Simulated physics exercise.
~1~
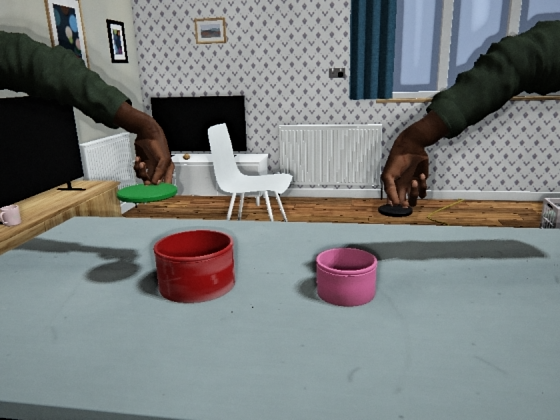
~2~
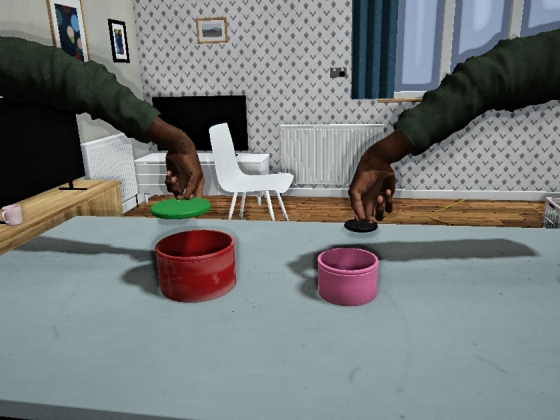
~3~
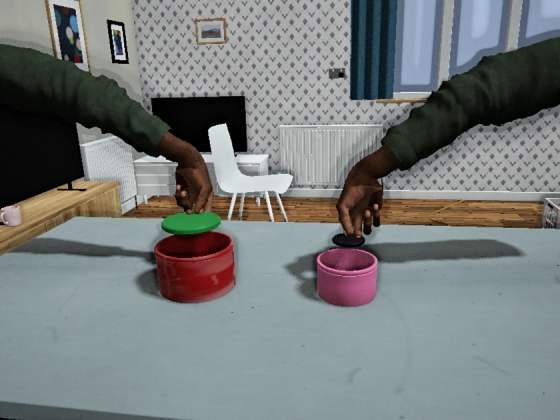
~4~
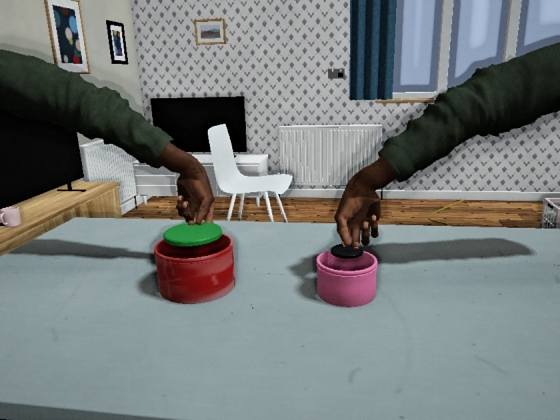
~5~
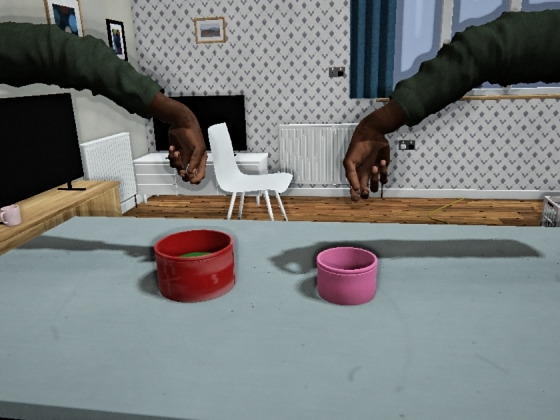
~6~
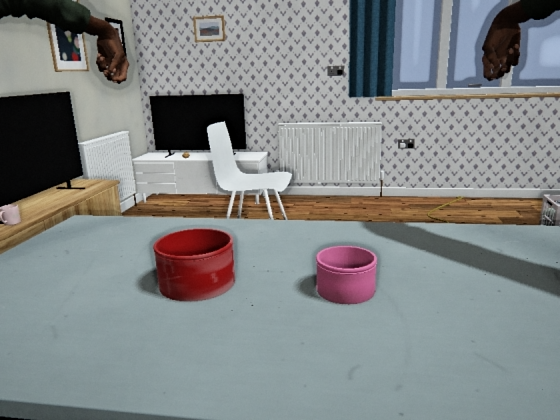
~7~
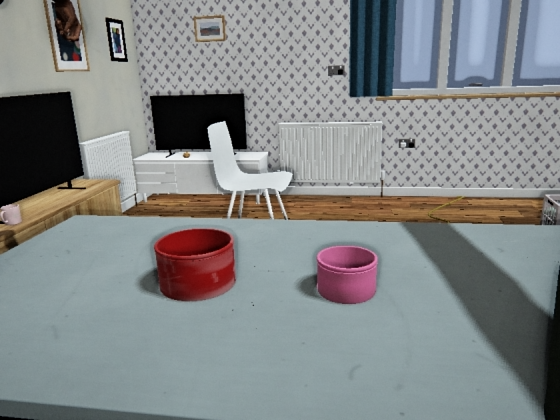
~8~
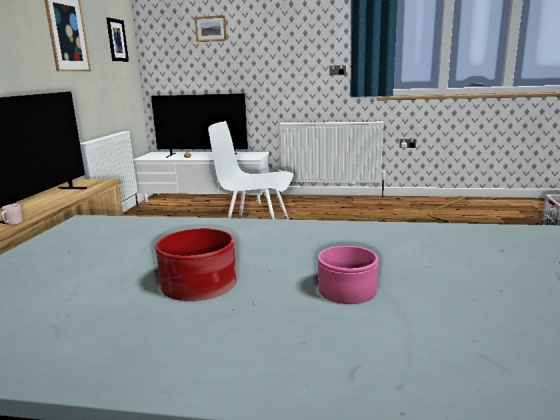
The video shows two hands lowering a green disc toward a red round container and a black disc toward a smaller pink one, then letting go and withdrawing. Both discs drop inside, leaving the two open containers standing on the table.
